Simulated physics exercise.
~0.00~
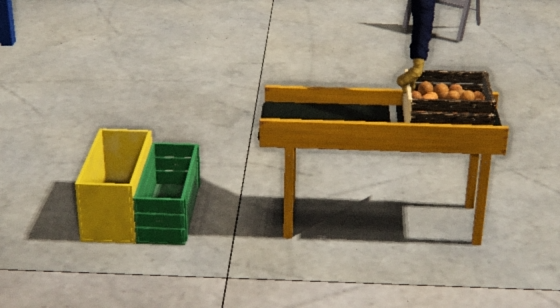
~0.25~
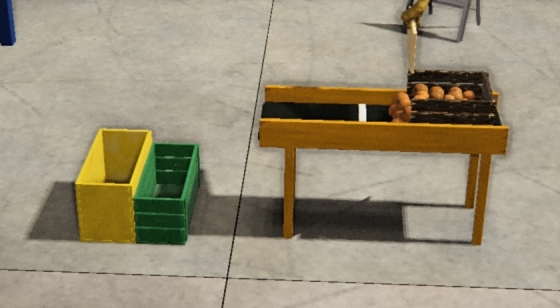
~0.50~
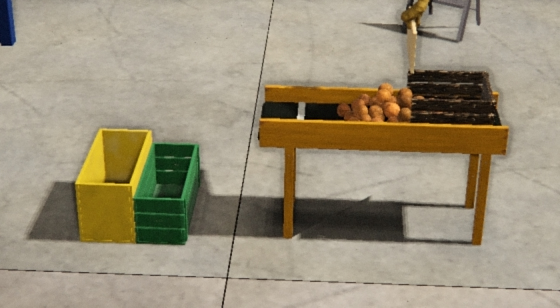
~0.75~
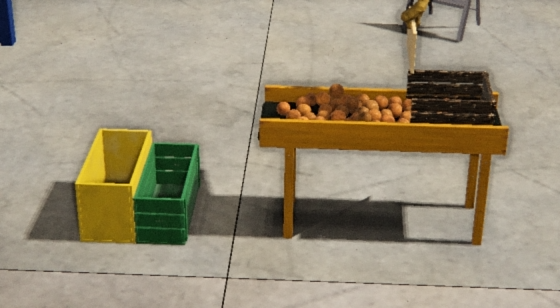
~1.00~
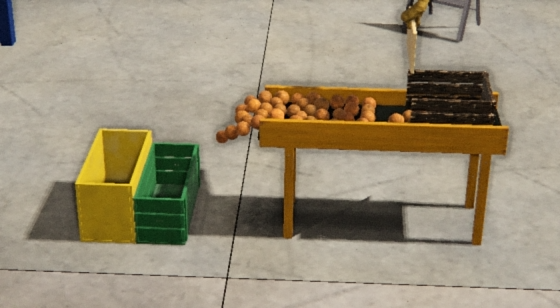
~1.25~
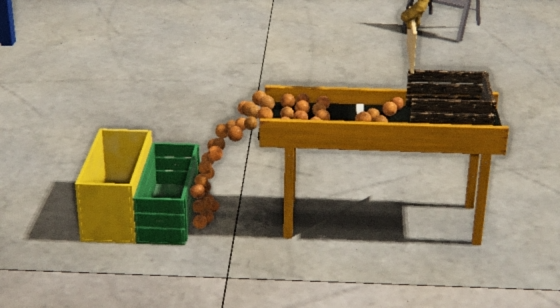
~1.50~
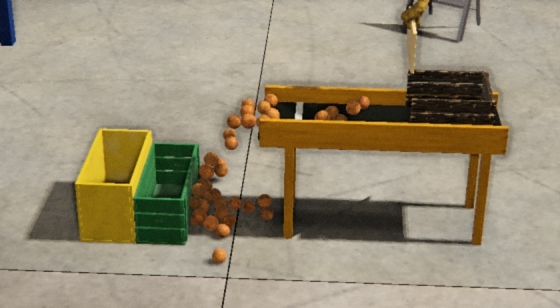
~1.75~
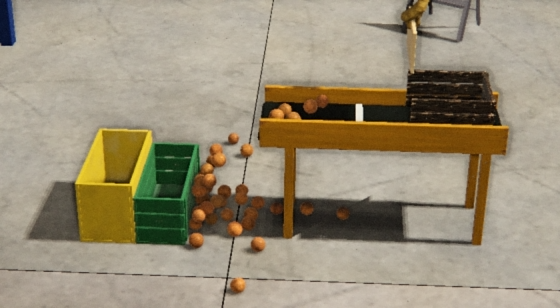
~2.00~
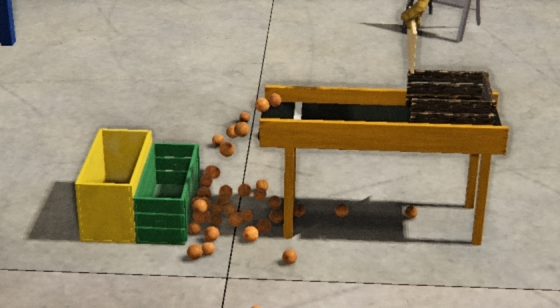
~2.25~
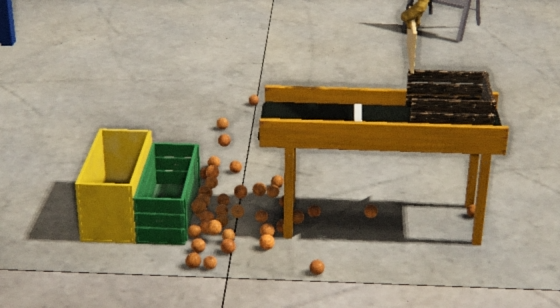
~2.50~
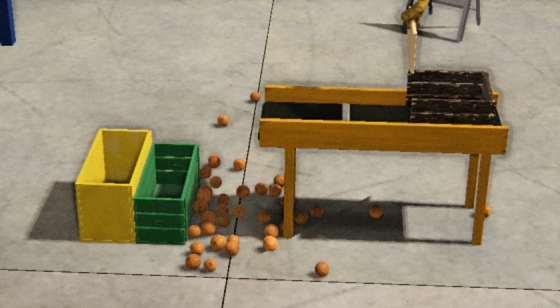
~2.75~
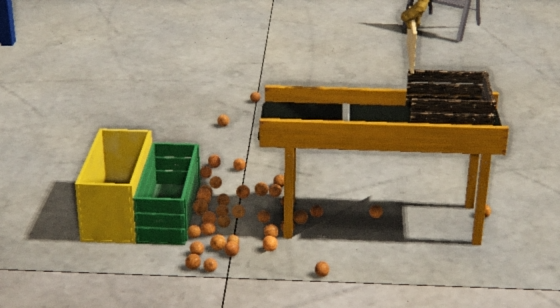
A dark belt on a wooden table starts moving left after a hand lifts the gate from a black pen full of round, orange-brown onions. The onions spill out of the pen and spread along the belt, riding toward a green tote and a yellow tote on the floor beyond it. They tumble off the left end in a stream, dropping just short of the green tote. Some roll back to the right beneath the table. The last few fall, and every onion ends scattered on the ground, with both totes missed.
